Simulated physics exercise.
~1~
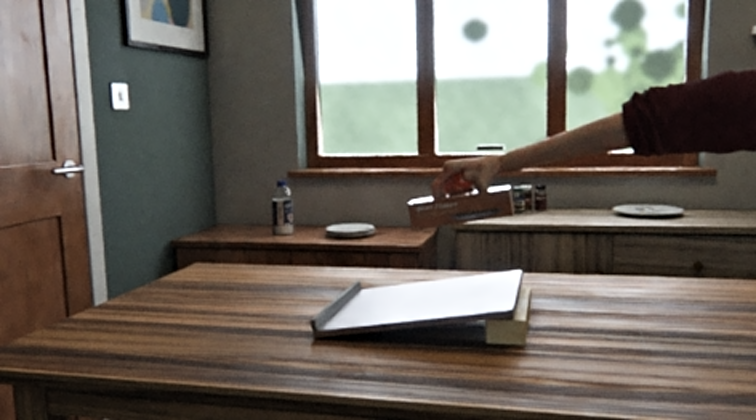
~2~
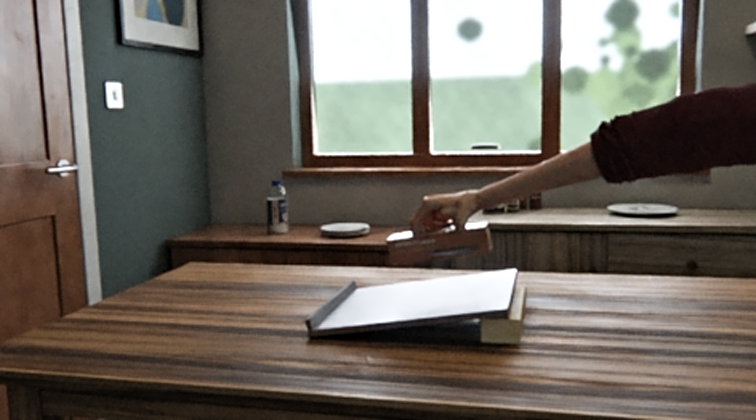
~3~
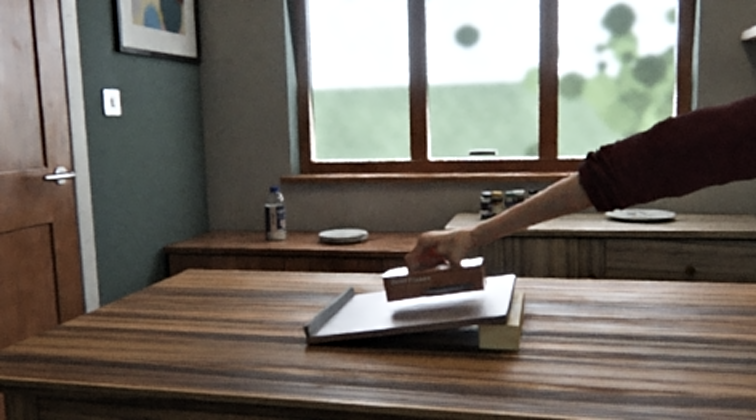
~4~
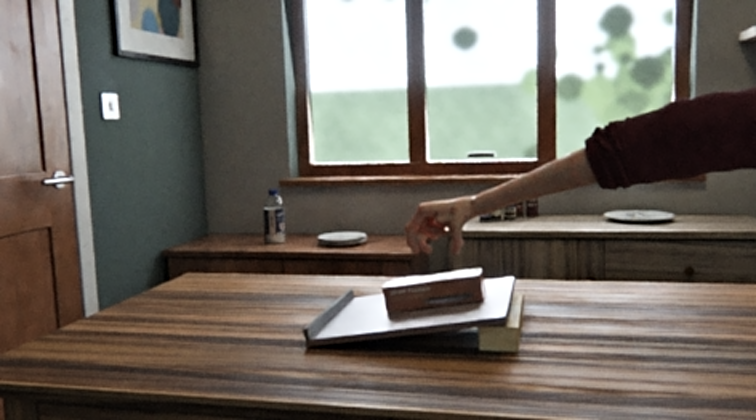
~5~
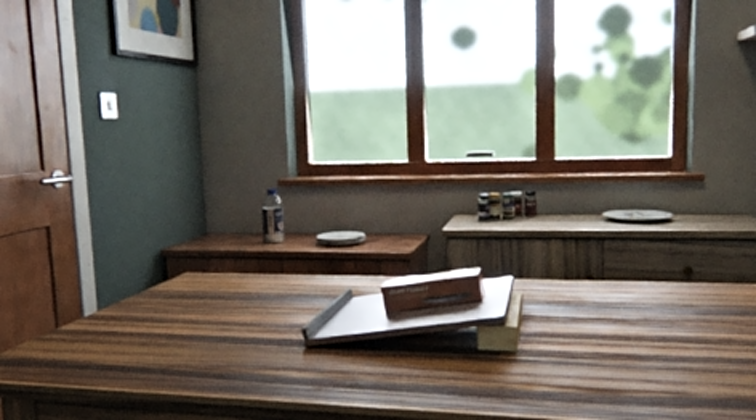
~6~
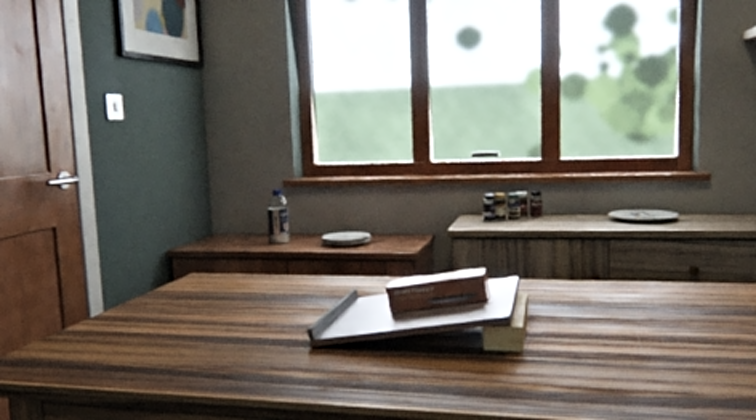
We see a hand lower an orange carton onto a tilted board propped on a block on a wooden table, moving it left and down. The hand lets go and draws back out of view, and the carton stays at rest on the slope.
